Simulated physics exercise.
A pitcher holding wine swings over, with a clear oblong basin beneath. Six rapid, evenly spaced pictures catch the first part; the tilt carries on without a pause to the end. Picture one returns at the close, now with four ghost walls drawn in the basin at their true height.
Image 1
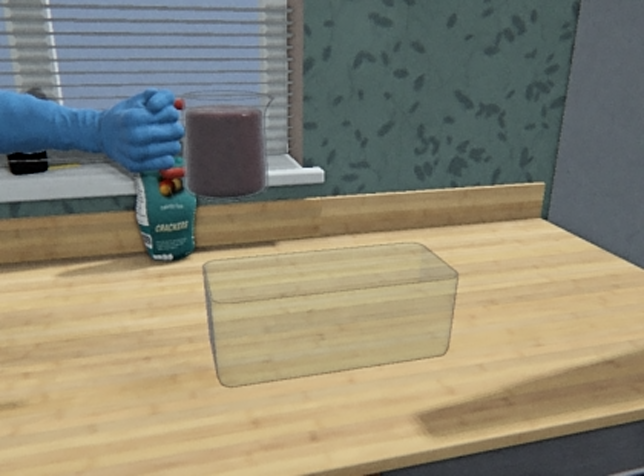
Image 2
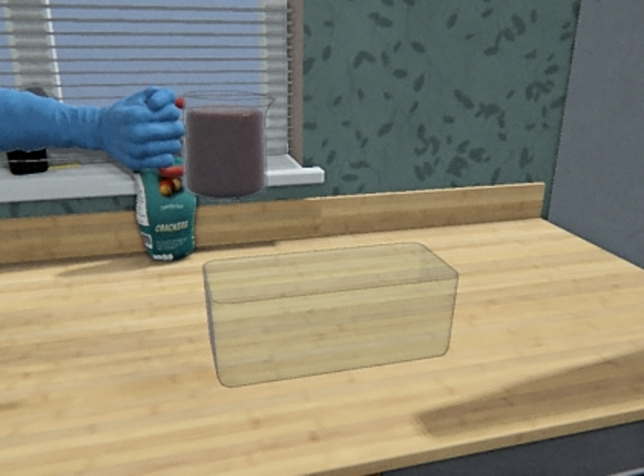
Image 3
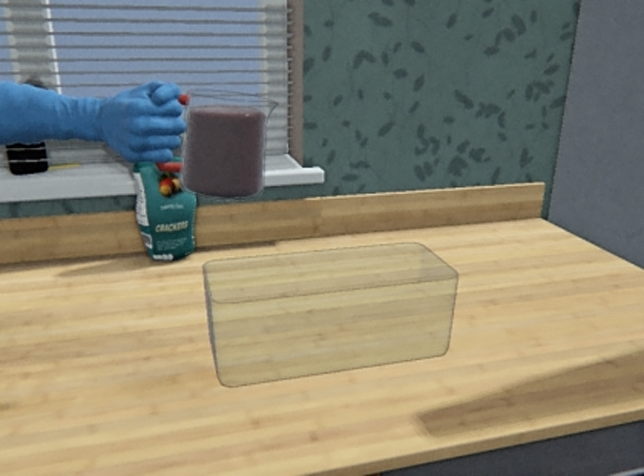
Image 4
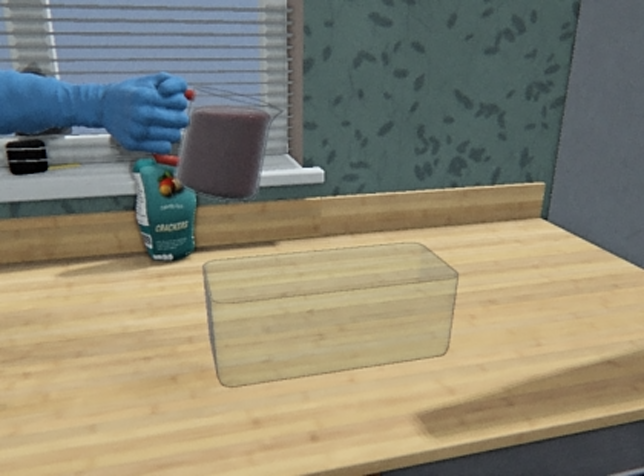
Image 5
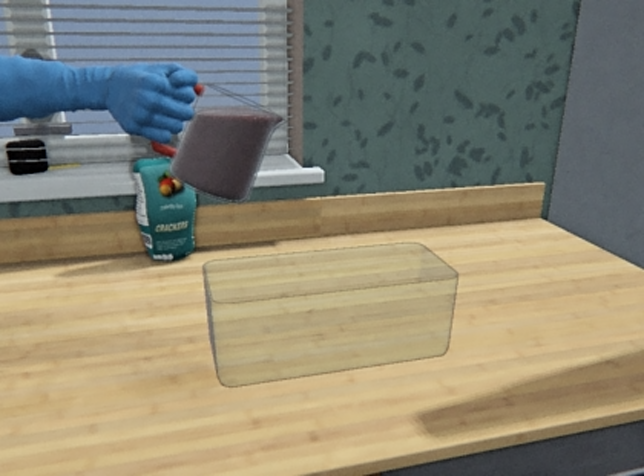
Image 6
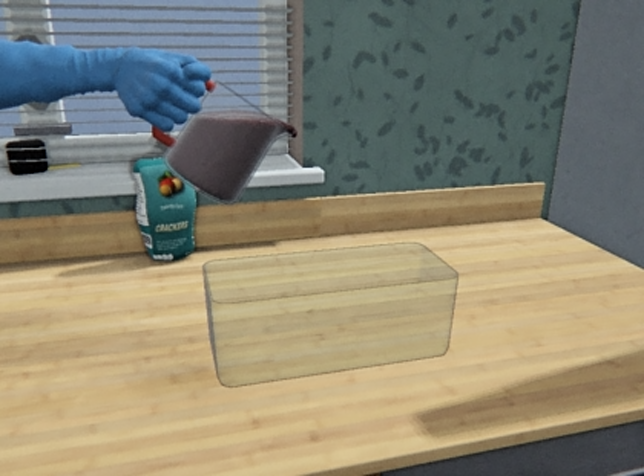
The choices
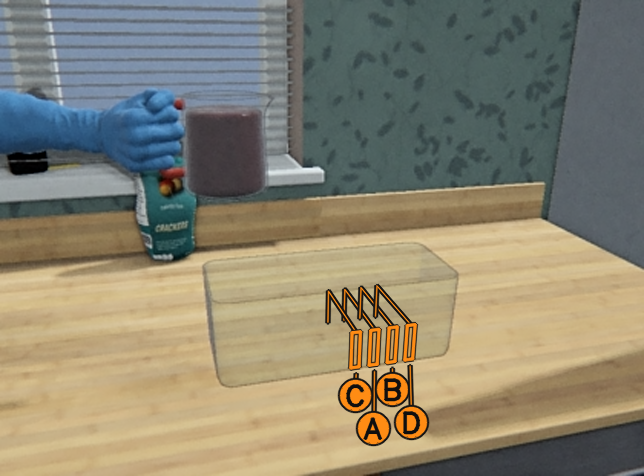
Blue-gloved hand holding a clear pitcher of dark wine above a clear oblong basin, then tilting it rightward until wine reaches the lip.
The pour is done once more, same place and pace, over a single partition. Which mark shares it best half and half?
Place C.
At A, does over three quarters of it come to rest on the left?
Yes, it does.
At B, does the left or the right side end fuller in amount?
The left one.
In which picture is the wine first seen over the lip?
Picture 6.
On the marked copy, A at (374, 371); B at (392, 368); C at (356, 374); D at (410, 365).
With A, about 90 % ends left of the wall and 3 % right of it; 7 % is lost outside.
With B, about 91 % ends left of the wall and 4 % right of it; 5 % is lost outside.
With C, about 46 % ends left of the wall and 51 % right of it; 3 % is lost outside.
With D, about 93 % ends left of the wall and 4 % right of it; 3 % is lost outside.
